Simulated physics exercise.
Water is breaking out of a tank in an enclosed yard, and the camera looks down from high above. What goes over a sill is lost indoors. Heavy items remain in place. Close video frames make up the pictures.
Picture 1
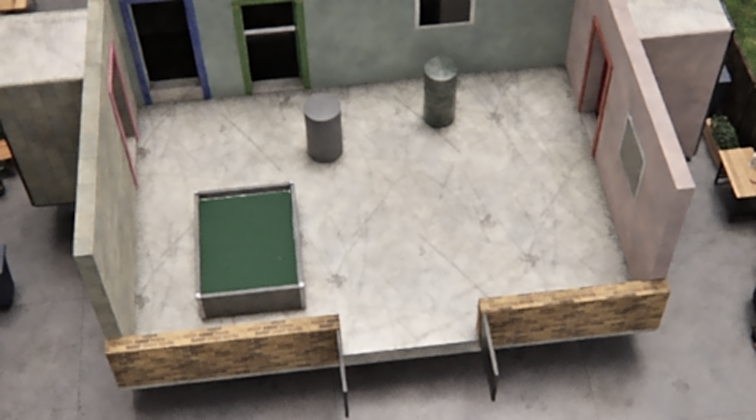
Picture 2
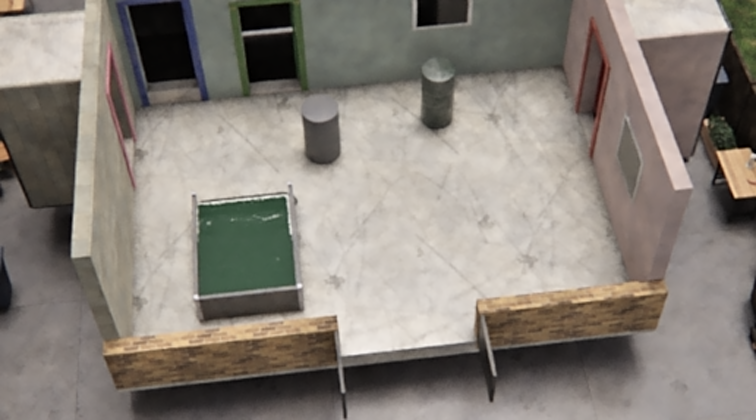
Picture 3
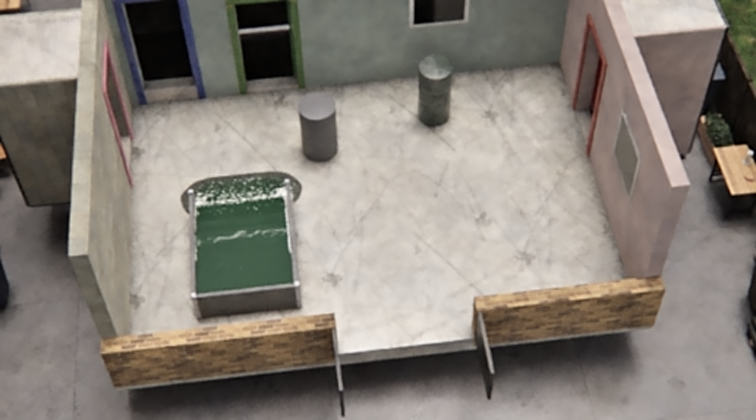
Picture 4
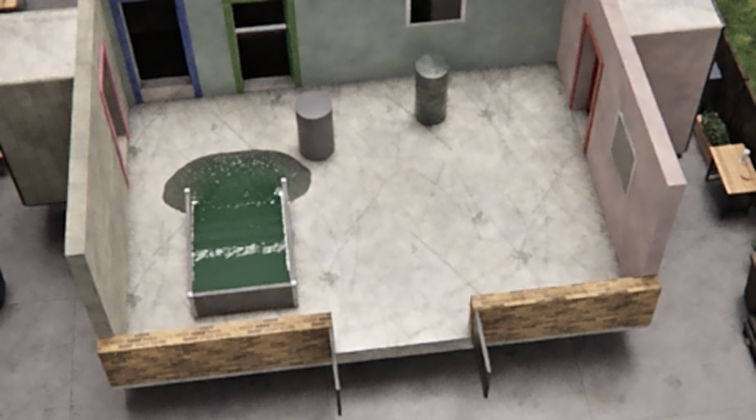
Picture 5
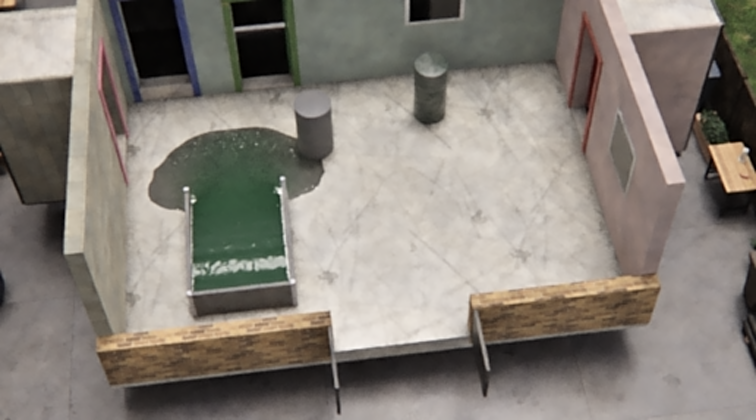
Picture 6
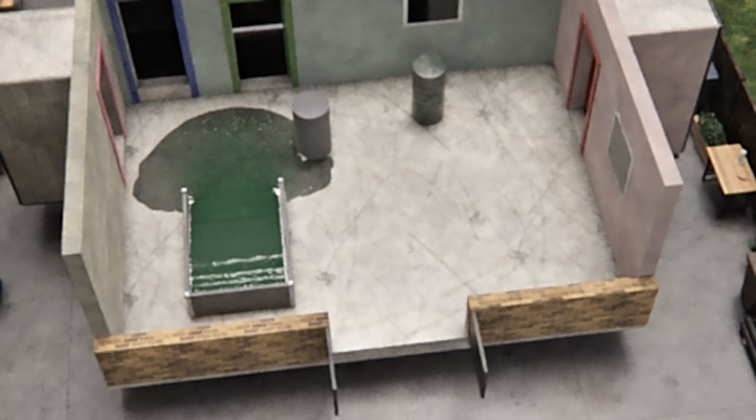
At the start, green water lies still in a rectangular tank inside a walled yard, seen from high above. The tank's far side opens and water pours out, rippling inside the tank. A dark, rounded sheet then spreads widely across the pale floor toward the back wall, reaching around the nearer grey cylinder.
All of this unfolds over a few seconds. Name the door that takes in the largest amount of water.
Green.
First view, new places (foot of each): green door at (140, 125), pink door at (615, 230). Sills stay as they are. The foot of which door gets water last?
It's the door marked pink.
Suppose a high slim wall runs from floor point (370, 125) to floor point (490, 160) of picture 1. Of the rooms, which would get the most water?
The one in green.
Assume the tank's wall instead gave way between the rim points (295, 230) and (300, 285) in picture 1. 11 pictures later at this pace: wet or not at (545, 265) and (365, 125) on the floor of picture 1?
Point one soaked, point two left dry.
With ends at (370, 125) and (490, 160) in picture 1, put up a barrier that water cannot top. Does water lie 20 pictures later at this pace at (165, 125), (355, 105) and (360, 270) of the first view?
First spot soaked, second soaked, third unreached.
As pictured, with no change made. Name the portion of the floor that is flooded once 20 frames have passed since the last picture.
The answer is around 30 per cent.
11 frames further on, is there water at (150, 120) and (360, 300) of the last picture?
Well, the first spot ends up submerged, and the second not wet.
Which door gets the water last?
I'd name the one in red.
A moment on, water covers 20 % of the floor; red door not reached, green door some in, pink door wet at the sill, nothing in, blue door wet at the sill, nothing in.
Next, water covers 25 % of the floor; red door not reached, green door a lot in, pink door wet at the sill, nothing in, blue door wet at the sill, nothing in.
Then, water covers 30 % of the floor; red door not reached, green door a lot in, pink door a trickle in, blue door wet at the sill, nothing in.
Later, water covers 55 % of the floor; red door wet at the sill, nothing in, green door a lot in, pink door a trickle in, blue door wet at the sill, nothing in.
In the end, water covers 90 % of the floor; red door a trickle in, green door a lot in, pink door a trickle in, blue door wet at the sill, nothing in; the green door has let in the most.
